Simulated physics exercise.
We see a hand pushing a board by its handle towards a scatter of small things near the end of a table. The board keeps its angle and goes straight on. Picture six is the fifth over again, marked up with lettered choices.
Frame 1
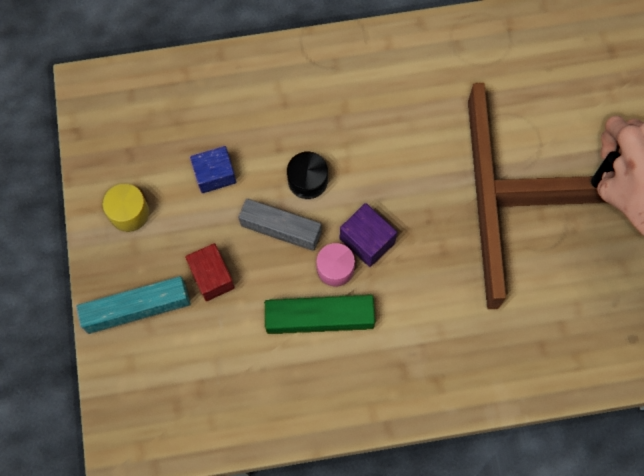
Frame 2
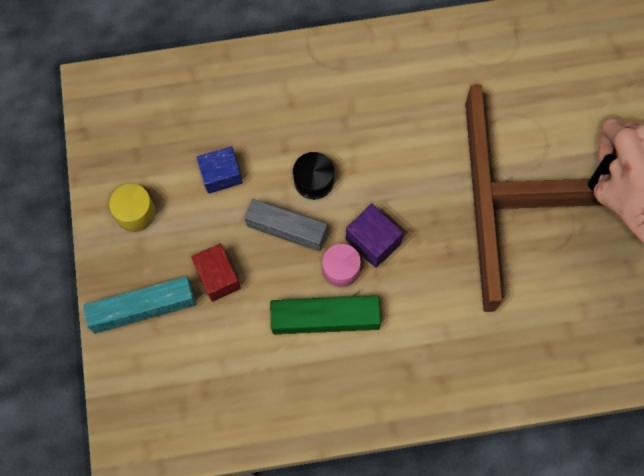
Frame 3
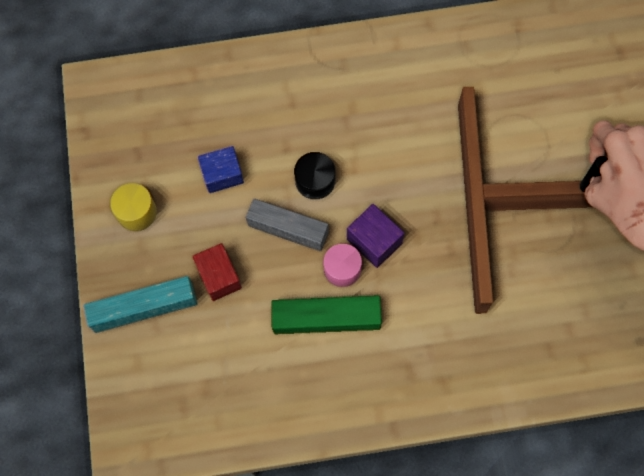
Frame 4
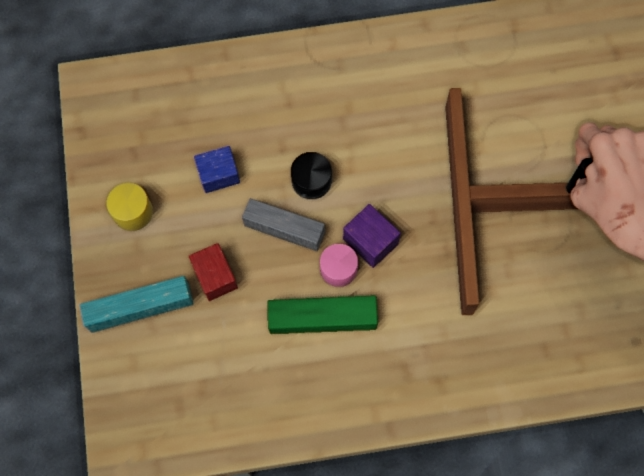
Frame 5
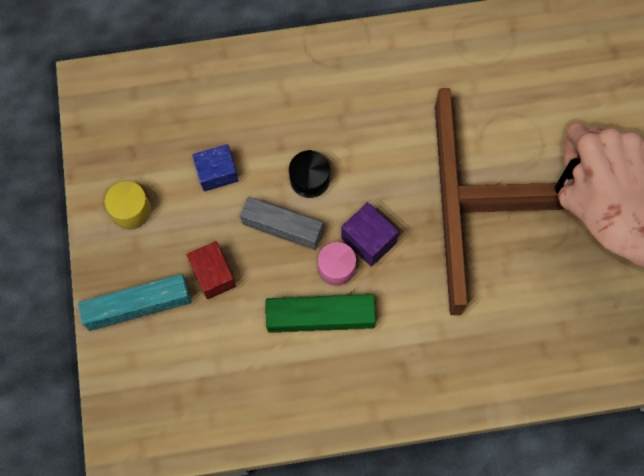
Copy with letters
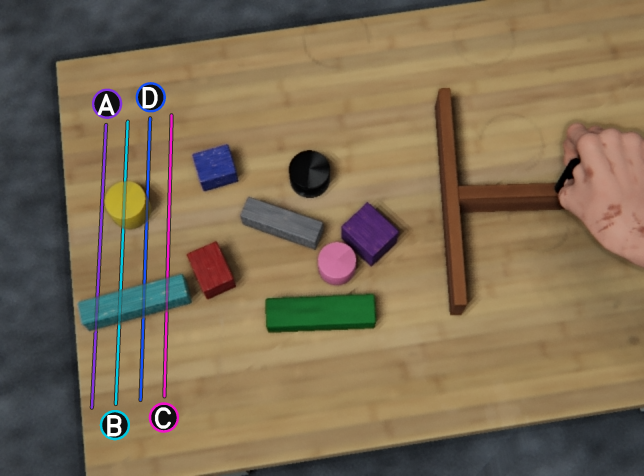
The clip shows a hand gripping the handle of a brown T-shaped board and sliding it slowly a short way left across a wooden table, while the scattered colourful blocks, bars and round pieces stay in place.
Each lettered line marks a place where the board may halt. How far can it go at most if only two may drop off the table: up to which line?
It should halt at D.
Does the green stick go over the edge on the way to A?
By then, yes.
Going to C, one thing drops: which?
The turquoise bar.
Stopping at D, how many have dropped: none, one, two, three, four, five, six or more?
In all, two.
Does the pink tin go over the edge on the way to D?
By then, no.
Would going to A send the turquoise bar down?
By then, yes.
On the marked copy, A at (99, 259); B at (122, 256); C at (168, 249); D at (146, 252).
Taking D. A third of the way, board (343, 209); green stick (286, 318); pink tin (315, 273).
Two thirds of the way, board (231, 225); turquoise bar (103, 307); yellow tin (123, 205).
When it is over, board (143, 238); grey bar over the edge; turquoise bar over the edge; two fallen.
As for the rest, A drops five; B drops five; C is within the limit but short.
